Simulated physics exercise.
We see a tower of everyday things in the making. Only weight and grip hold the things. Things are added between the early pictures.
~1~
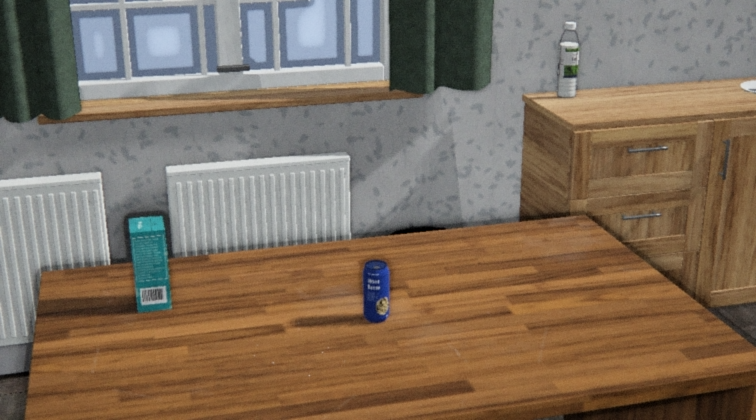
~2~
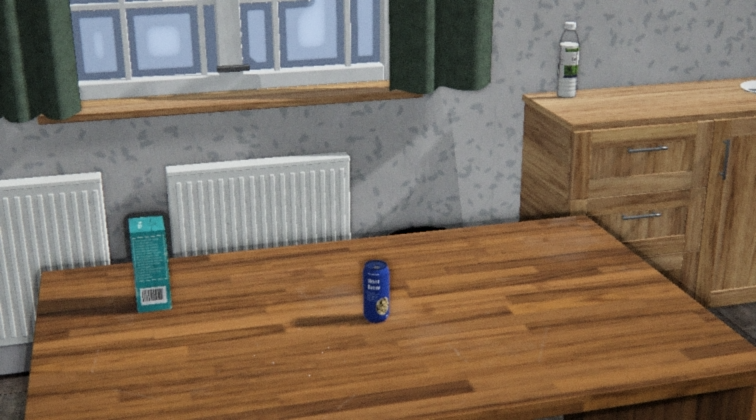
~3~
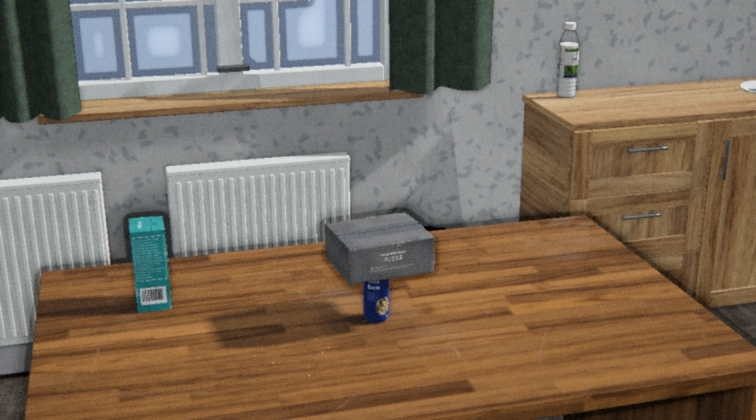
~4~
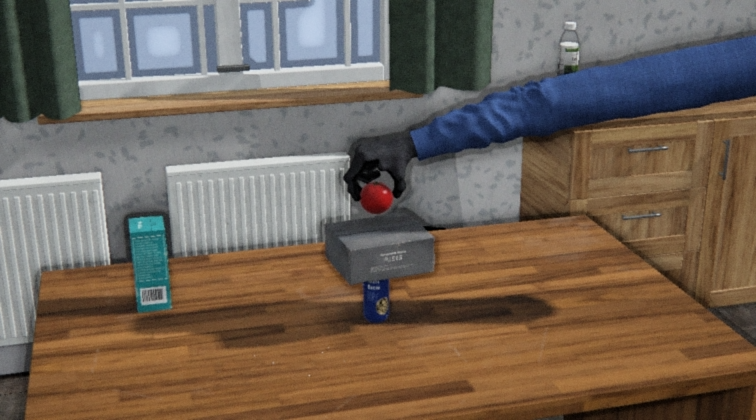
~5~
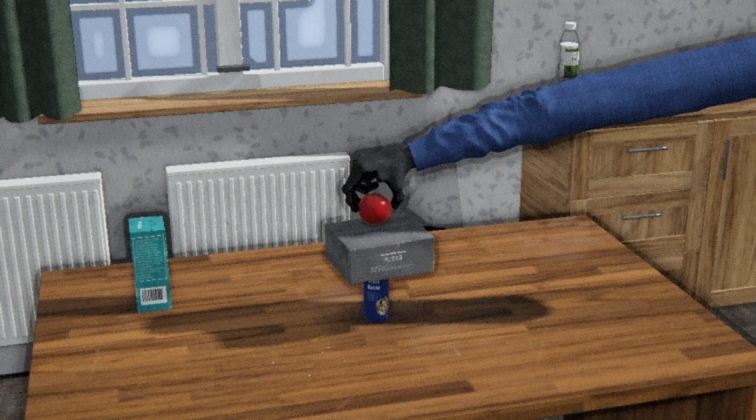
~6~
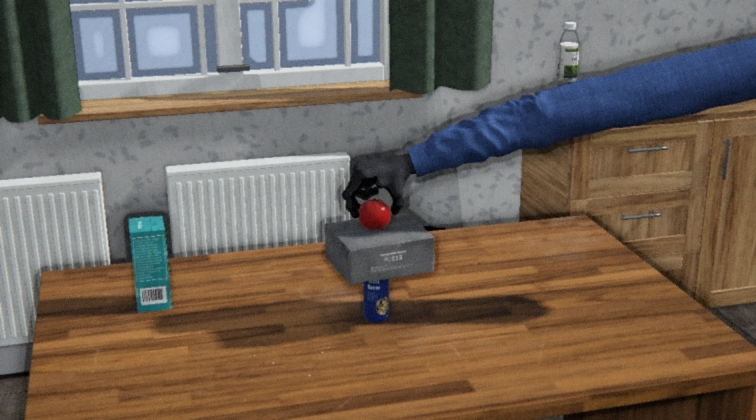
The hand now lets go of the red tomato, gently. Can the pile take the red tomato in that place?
As it turns out, it keeps its balance.
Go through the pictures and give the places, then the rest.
In the first frame, the last thing is not in view yet; turquoise carton (150, 264).
In the second frame, the last thing is not in view yet.
In the third frame, the last thing is not in view yet; blue can (376, 292).
The fourth frame shows on its way; red tomato (376, 198); turquoise carton (150, 264).
The fifth frame shows on its way; red tomato (375, 208); grey box (379, 247).
The sixth frame shows set down, still held; red tomato (375, 214); blue can (376, 292).
Then, 0.70 s past the last view, nothing moves.
Then, 1.60 s past the last view, red tomato resting near (375, 215).
Finally, all 4 still in place. Final places as the last picture's camera would see them, red tomato near (375, 215). The pile stays up.
